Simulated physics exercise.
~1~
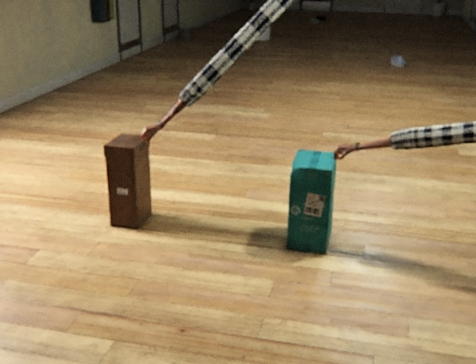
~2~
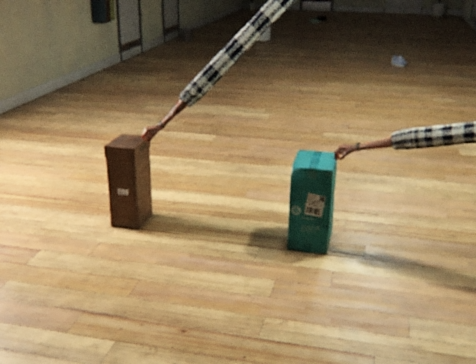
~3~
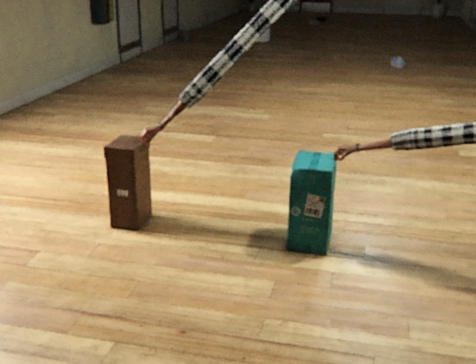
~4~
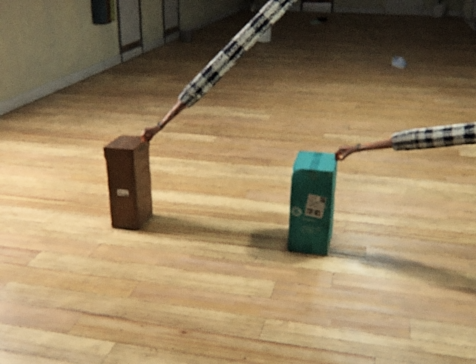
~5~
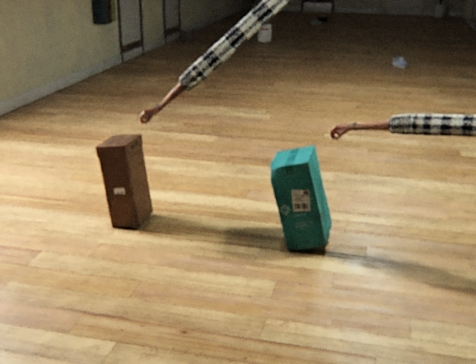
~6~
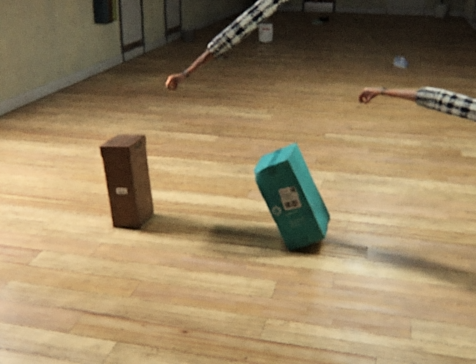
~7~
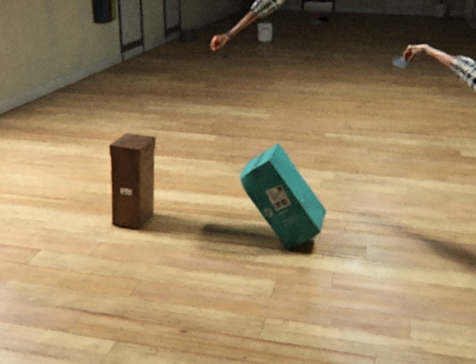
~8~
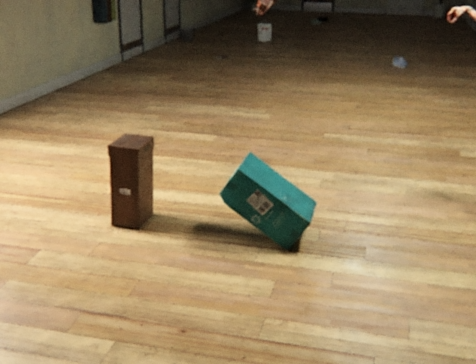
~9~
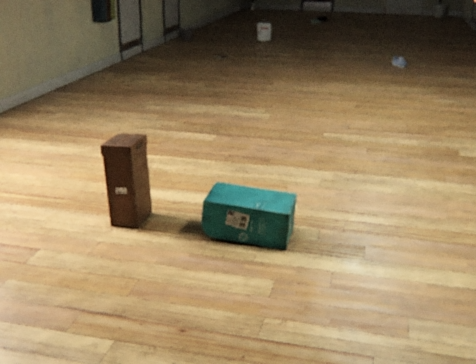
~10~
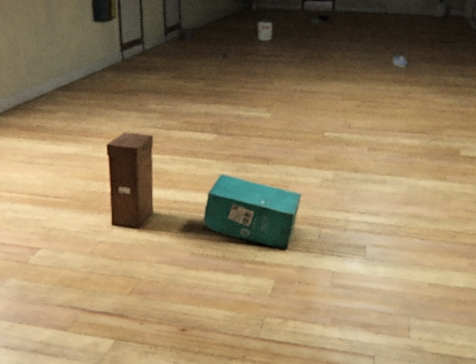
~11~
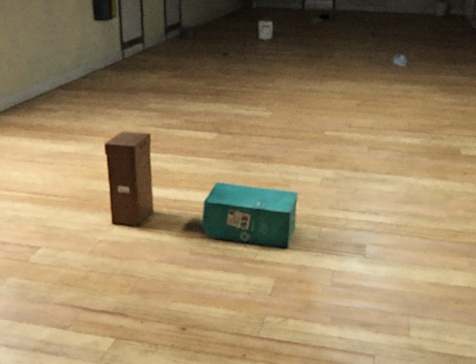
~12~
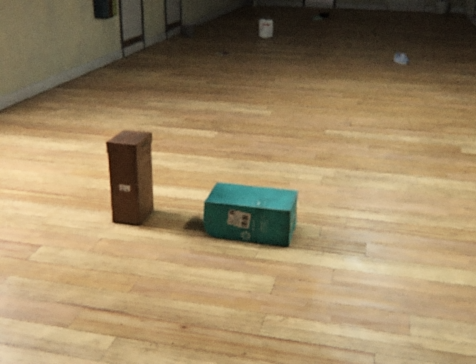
To begin with, a brown box and a turquoise parcel stand upright on a wooden floor, each with a hand in a checked sleeve at its top edge. Both hands let go and draw back, leaving the turquoise parcel leaning to the left while the brown box tilts slightly the same way. The turquoise parcel keeps tipping further left as the brown box rocks back upright and the arms withdraw from view. The parcel drops onto its side and rocks a little. Finally, it lies still beside the brown box, which remains standing on its base.
